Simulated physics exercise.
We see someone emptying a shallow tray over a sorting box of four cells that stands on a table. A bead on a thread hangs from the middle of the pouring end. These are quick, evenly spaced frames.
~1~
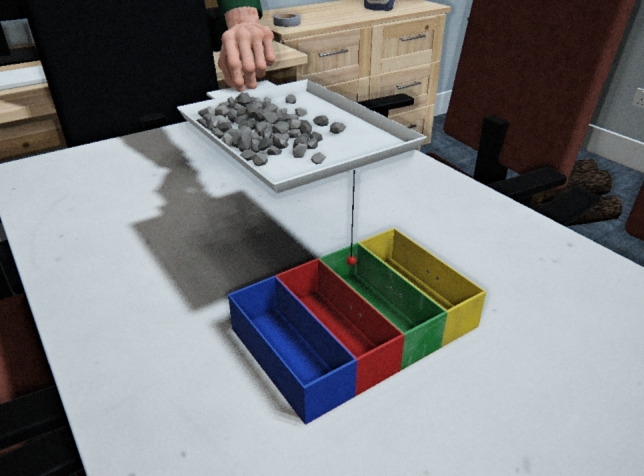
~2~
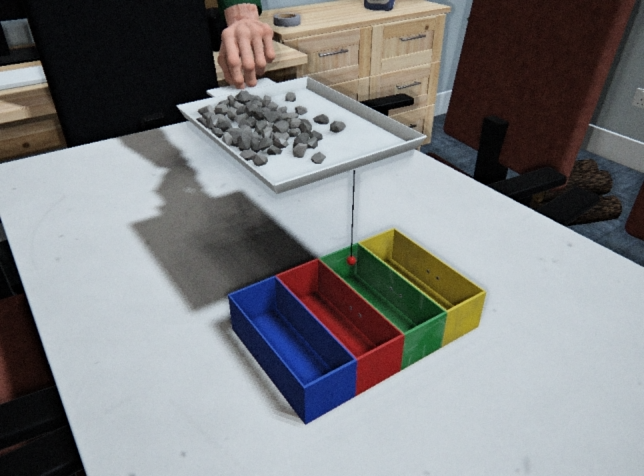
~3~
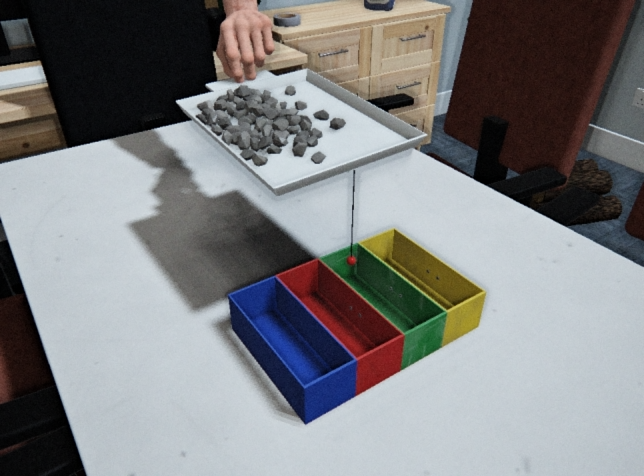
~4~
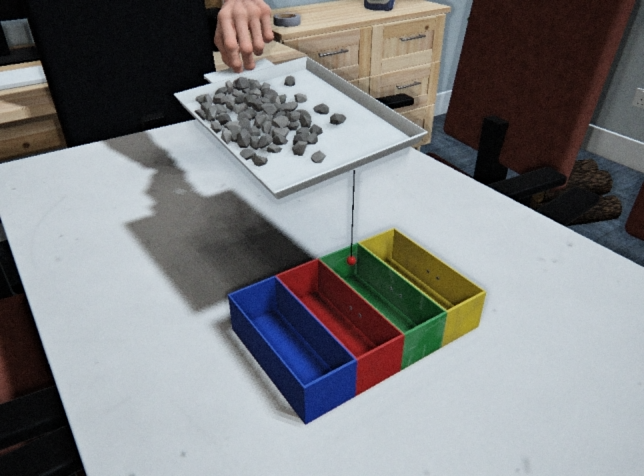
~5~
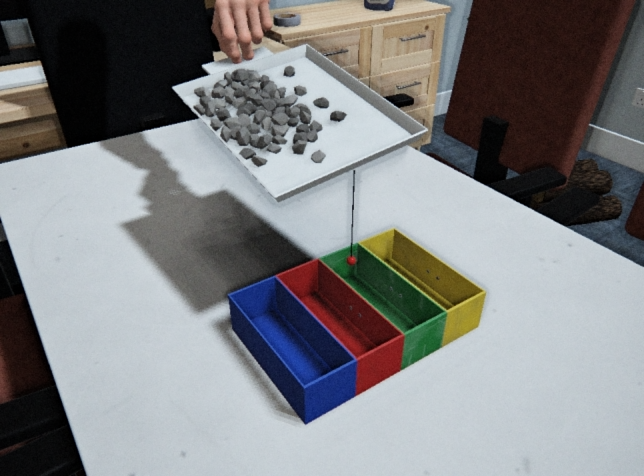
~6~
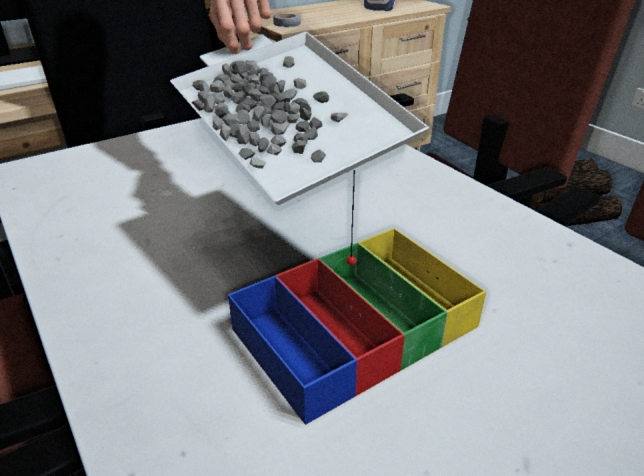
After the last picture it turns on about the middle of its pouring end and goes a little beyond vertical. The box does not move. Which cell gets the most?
Most goes to the blue cell.
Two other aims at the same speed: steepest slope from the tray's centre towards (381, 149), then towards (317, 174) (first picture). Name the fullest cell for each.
First yellow, then that blue cell.
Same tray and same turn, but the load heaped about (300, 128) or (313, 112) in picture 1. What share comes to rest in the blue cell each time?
In turn 60 and 60 in a hundred.
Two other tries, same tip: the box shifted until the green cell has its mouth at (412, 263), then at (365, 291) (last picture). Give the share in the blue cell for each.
The first gives 20 %, the second 50 %.
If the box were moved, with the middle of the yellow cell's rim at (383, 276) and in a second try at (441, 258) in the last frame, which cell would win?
The first try: The cell in red. The second: The cell in blue.
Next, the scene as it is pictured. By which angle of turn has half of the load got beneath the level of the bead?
At some 80 degrees.
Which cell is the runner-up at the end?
In second place: The red one.
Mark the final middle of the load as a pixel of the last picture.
Roughly at (288, 342).
Shortly afterwards, tray tipped steeply; all but a few on the tray; a little falling or outside the box.
Next, tray tipped right over; only a few on the tray; near two thirds in the blue cell; near a quarter in the red cell; a little falling or outside the box.
Some moments later, tray tipped past a quarter turn; near two thirds in the blue cell; near a quarter in the red cell; a little falling or outside the box.
In the end, tray tipped past a quarter turn; near two thirds in the blue cell; near a quarter in the red cell; none at all in the green cell; none at all in the yellow cell; a little outside the box.
